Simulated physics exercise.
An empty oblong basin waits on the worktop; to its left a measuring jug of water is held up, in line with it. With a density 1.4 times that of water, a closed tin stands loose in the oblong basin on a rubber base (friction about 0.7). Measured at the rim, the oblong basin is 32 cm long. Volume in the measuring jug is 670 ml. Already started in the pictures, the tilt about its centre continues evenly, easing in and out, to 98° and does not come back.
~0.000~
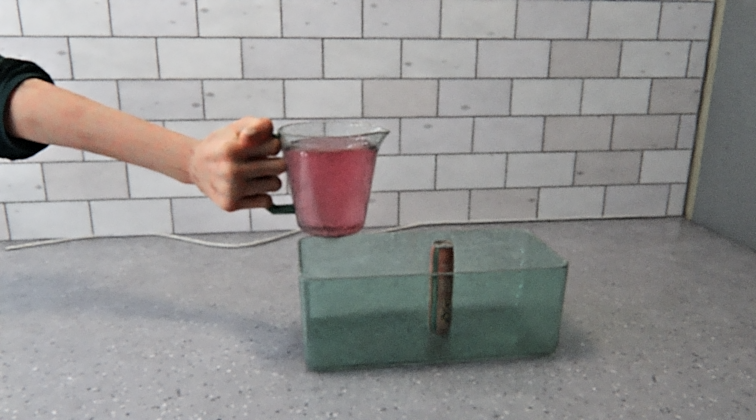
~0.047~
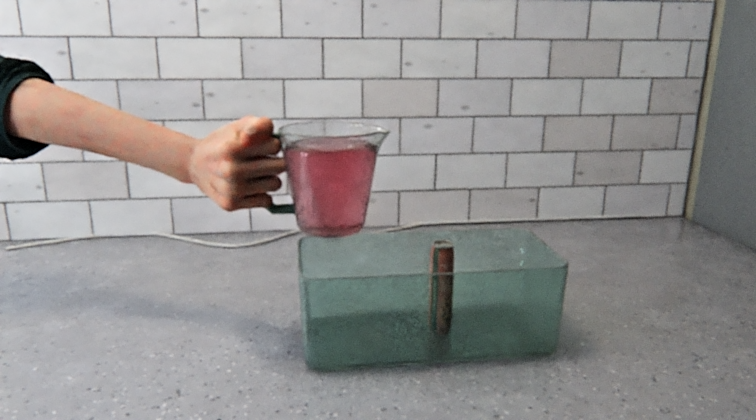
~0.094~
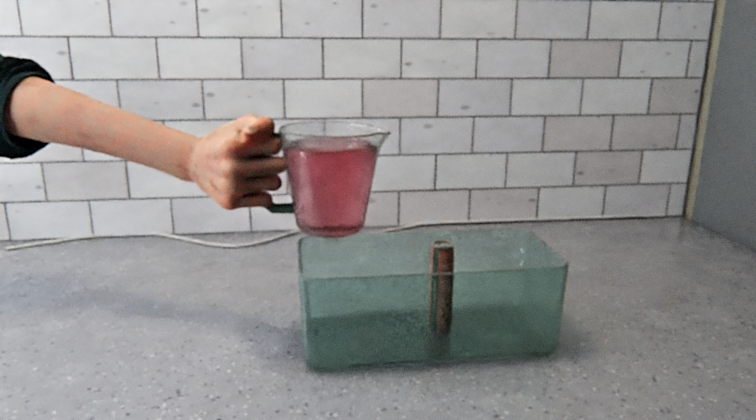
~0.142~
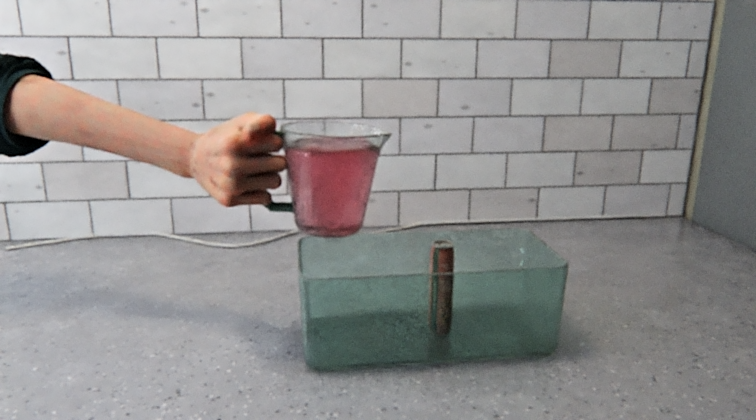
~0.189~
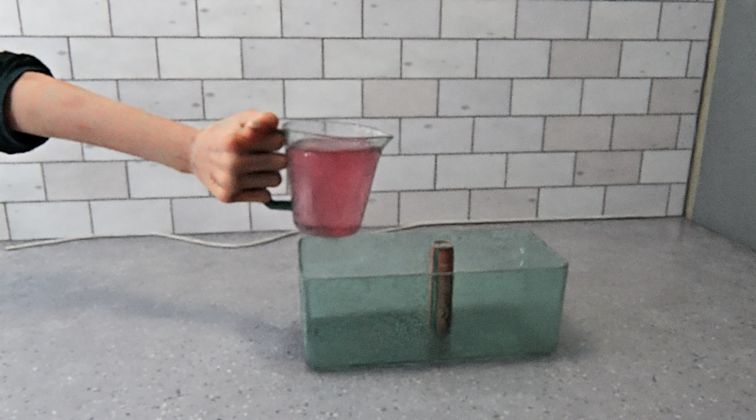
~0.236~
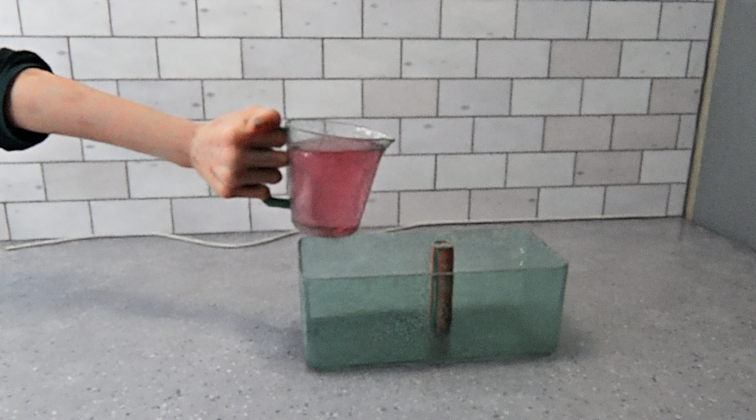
At the start, a hand reaching in from the left holds a clear measuring jug of pink liquid above the left side of an oblong glass basin, where a slim brown cylinder stands upright. The jug stays almost still, then the hand tilts it slightly to the right.
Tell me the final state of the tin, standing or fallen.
It gets tipped over.
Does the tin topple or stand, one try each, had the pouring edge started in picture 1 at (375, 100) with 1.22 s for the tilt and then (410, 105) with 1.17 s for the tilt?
The tin overturns the first time and overturns the second time.
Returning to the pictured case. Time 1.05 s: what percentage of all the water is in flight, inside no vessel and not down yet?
Something like 12 per cent of the total.
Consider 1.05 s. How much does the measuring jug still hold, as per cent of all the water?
About 30 per cent.
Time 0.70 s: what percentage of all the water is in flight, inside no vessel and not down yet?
About 14 per cent.
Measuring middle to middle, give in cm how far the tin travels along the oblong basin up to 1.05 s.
Reading: Roughly 0 cm.
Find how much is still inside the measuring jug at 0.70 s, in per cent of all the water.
Roughly 82 per cent.
By 0.70 s the tilt is 55° and 82 per cent is still to pour; the tin stands where it began.
By 1.05 s the tilt is 89° and 30 per cent is still to pour; the tin stands where it began.
By 1.41 s the tilt is 98° and 2 per cent is still to pour; the tin lies on its side.
By 1.80 s the tilt is 98° and 0 per cent is still to pour; the tin lies on its side.
At rest the tin lies on its side.
